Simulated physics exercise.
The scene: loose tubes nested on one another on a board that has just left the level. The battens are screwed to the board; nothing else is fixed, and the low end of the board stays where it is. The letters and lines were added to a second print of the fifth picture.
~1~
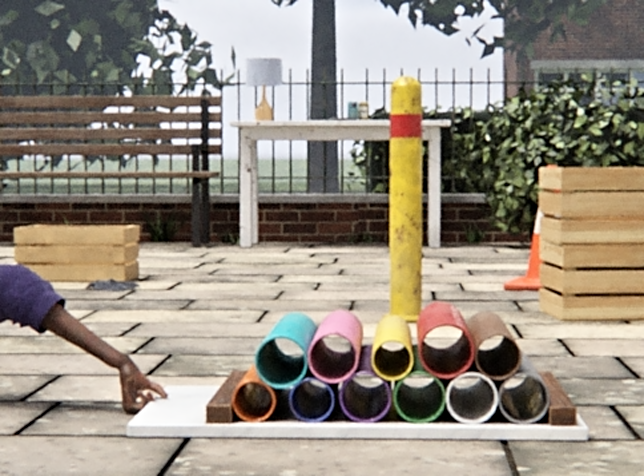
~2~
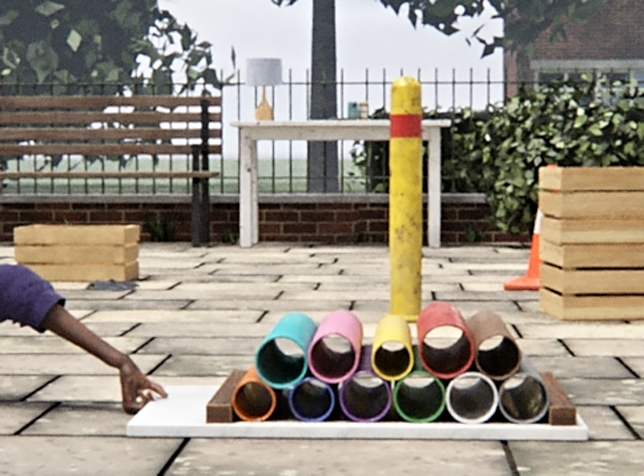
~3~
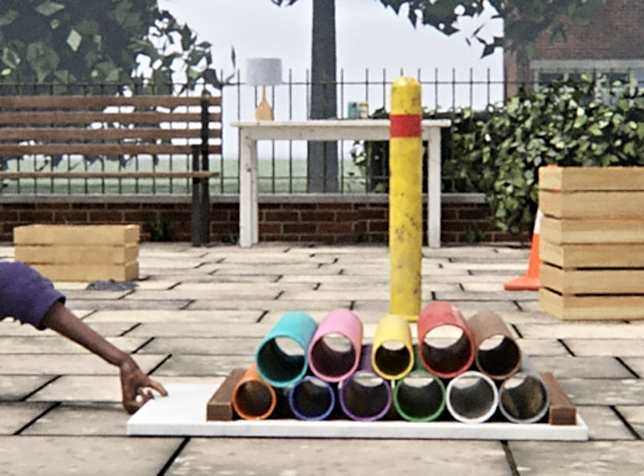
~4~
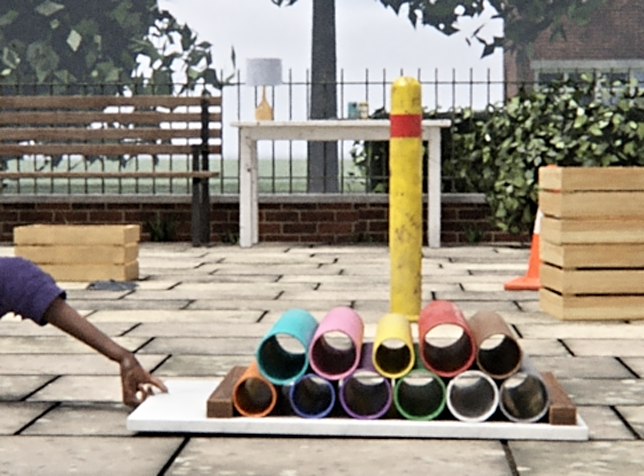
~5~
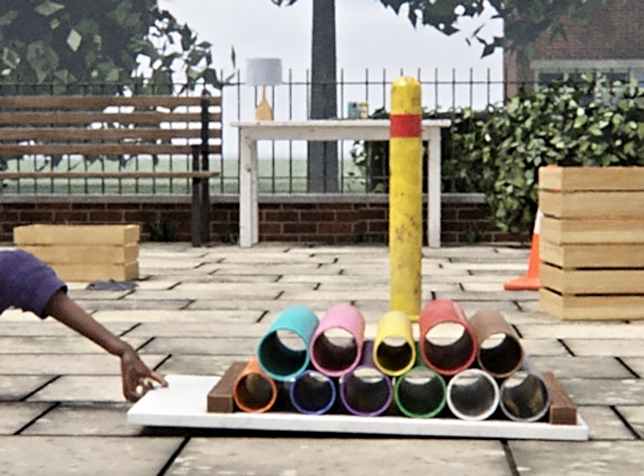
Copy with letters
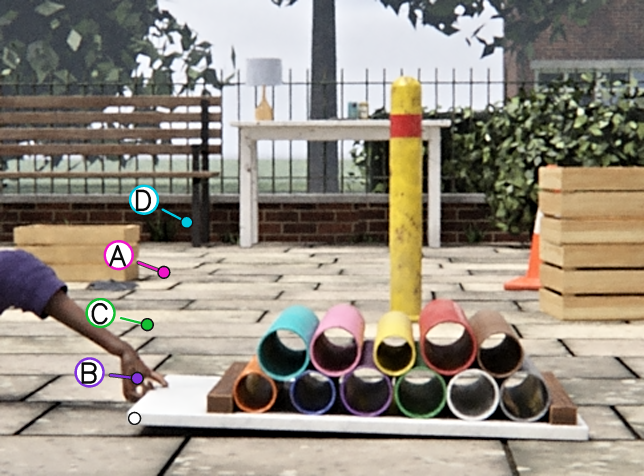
At the start, colourful tubes sit in two stacked rows between brown battens on a white board lying on paving, with a hand at its left end. The hand then slowly raises that end slightly, and the board tilts a little, the tubes staying nested as they shift very slightly with it.
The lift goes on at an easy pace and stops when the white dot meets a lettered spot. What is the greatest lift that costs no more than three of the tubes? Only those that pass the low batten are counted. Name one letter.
The highest mark that will do is D.
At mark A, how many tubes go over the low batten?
At A the number is none.
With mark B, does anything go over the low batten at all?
No.
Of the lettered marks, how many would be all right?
Four of the four.
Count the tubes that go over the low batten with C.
At C the number is none.
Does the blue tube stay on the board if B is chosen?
Yes, with B.
On the copy, A at (164, 272); B at (137, 378); C at (147, 325); D at (187, 222); the white dot at (134, 418).
On D. First, board at 16°.
Then, board at 28°.
Finally, board at 28°, none over the low batten.
By contrast, A none over the low batten; B none over the low batten; C none over the low batten.
